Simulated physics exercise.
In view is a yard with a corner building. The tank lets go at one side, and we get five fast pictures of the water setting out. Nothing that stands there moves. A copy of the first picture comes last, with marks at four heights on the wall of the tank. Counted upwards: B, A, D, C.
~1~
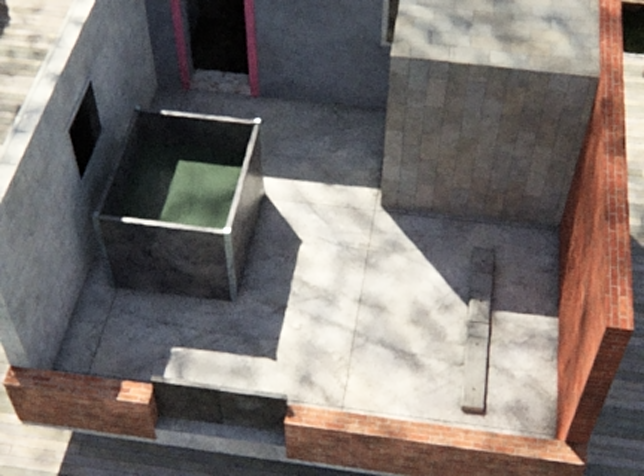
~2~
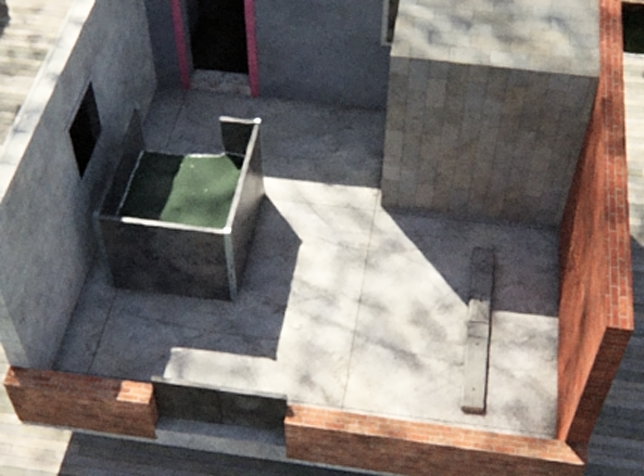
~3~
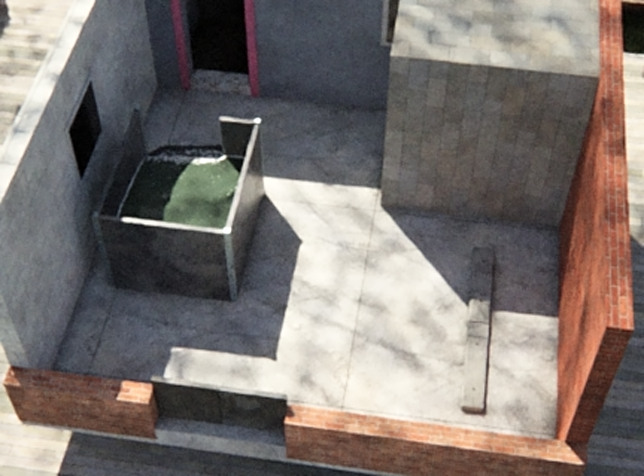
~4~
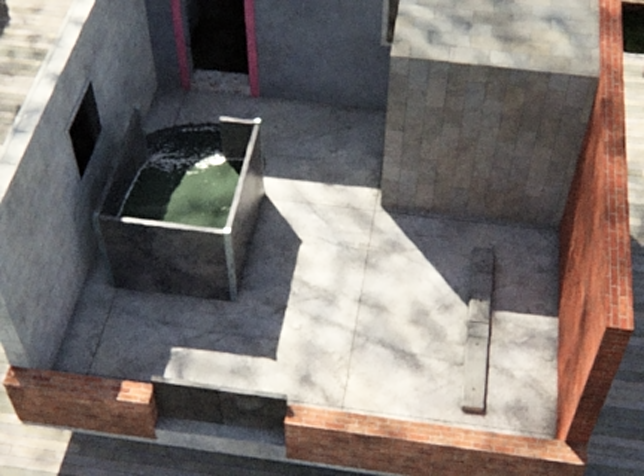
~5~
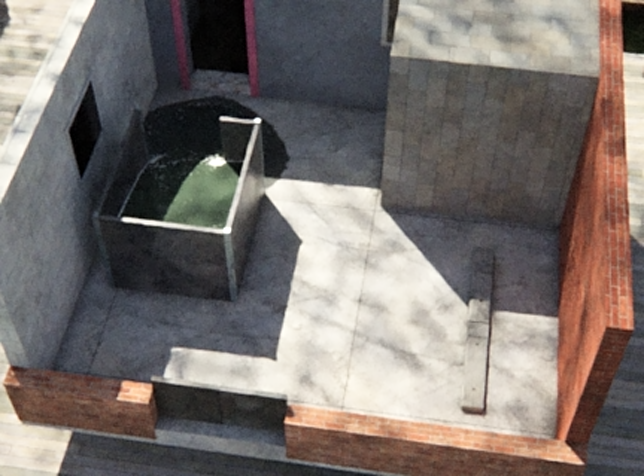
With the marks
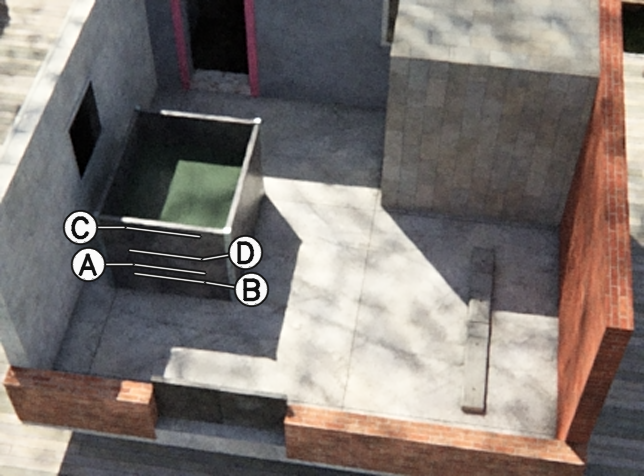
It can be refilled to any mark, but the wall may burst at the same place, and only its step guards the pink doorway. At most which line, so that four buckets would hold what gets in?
Go for B.
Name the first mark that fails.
A it is.
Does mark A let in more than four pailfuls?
Yes.
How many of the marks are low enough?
One of them.
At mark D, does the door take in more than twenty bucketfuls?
Yes.
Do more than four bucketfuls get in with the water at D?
Yes, that goes wrong.
In white, A at (168, 268); B at (170, 278); C at (161, 232); D at (166, 254); from the bottom up B, A, D, C.
Choosing A, about 10 bucketfuls get in.
Choosing B, a bucket or two gets in.
Choosing C, dozens of bucketfuls pour in.
Choosing D, dozens of bucketfuls pour in.
